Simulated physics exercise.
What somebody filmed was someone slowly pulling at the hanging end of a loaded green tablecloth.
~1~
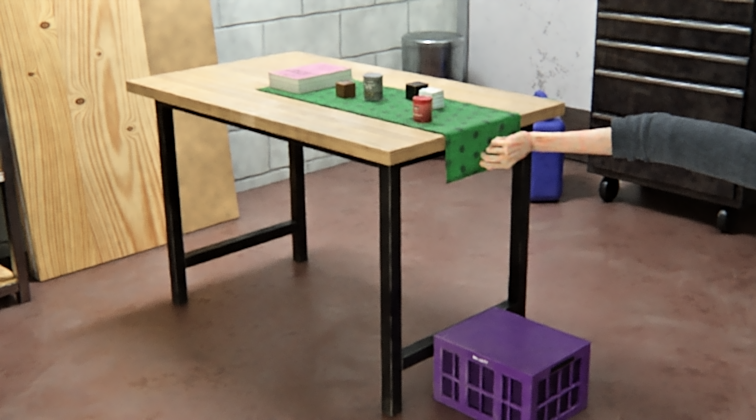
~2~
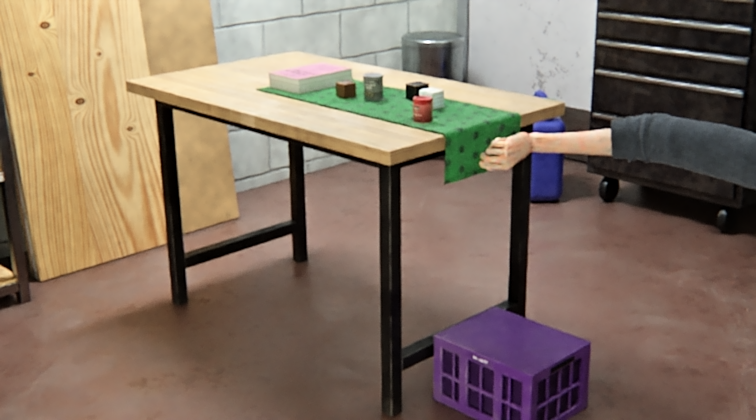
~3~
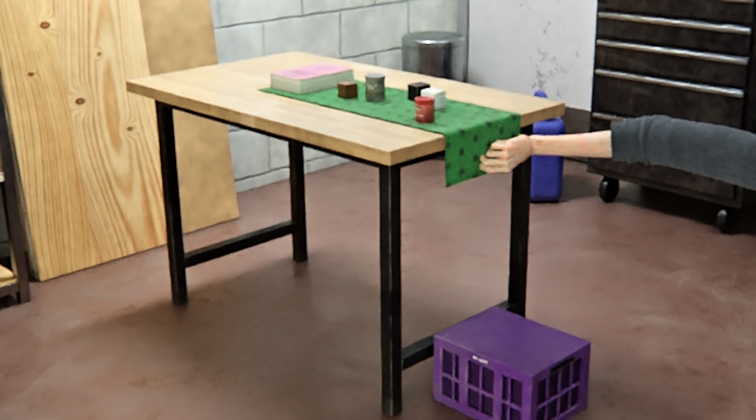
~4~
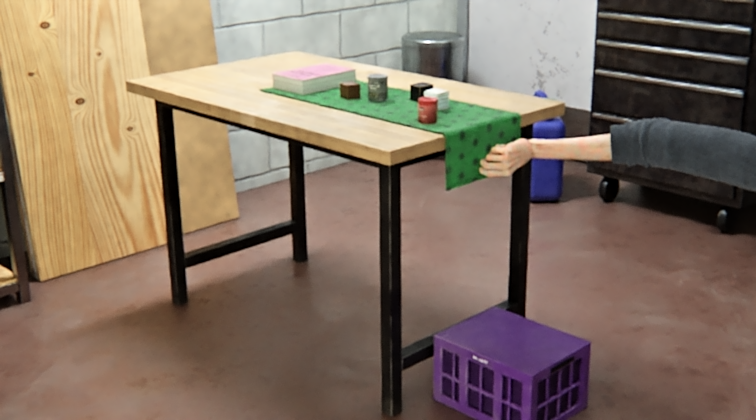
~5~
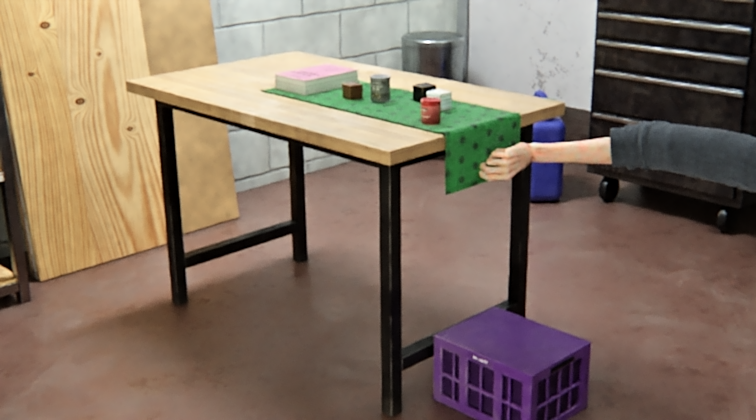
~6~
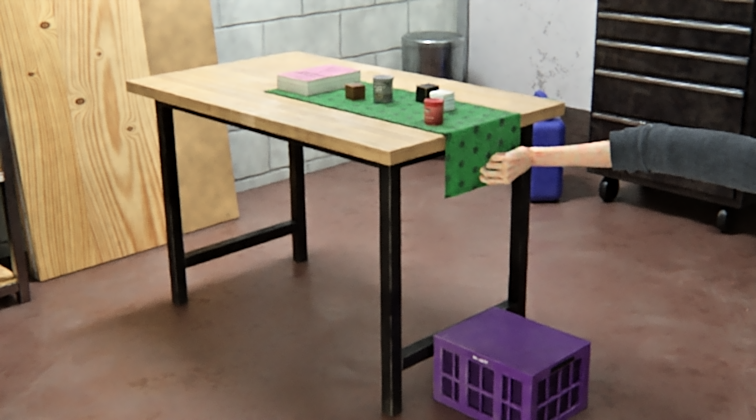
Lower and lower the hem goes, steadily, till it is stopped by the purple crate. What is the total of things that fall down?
It ends with four things gone from the top.
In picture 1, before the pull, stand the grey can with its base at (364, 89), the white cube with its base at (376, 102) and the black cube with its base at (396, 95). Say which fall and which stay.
As for the grey can, it stays where it is; the white cube tips off; the black cube tips off.
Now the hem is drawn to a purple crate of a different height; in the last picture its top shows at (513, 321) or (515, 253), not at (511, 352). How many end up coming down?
Then 3 and 1.
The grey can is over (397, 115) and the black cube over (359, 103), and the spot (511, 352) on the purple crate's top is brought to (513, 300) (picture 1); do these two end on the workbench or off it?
Looks like the grey can ends up down, and the black cube hangs in there.
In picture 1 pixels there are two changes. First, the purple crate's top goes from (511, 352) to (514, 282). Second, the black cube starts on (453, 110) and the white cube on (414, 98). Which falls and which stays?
Result: Black cube gone, white cube still there.
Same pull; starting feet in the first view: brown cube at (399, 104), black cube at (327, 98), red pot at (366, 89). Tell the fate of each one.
The brown cube is off the top, the black cube is still on top and the red pot is still on top.
Soon after, hem near (484, 249); red pot gone.
After that, hem near (484, 309); red pot, white cube and black cube gone.
In the end, hem on the crate; red pot, white cube, black cube and grey can gone. It carries off four.
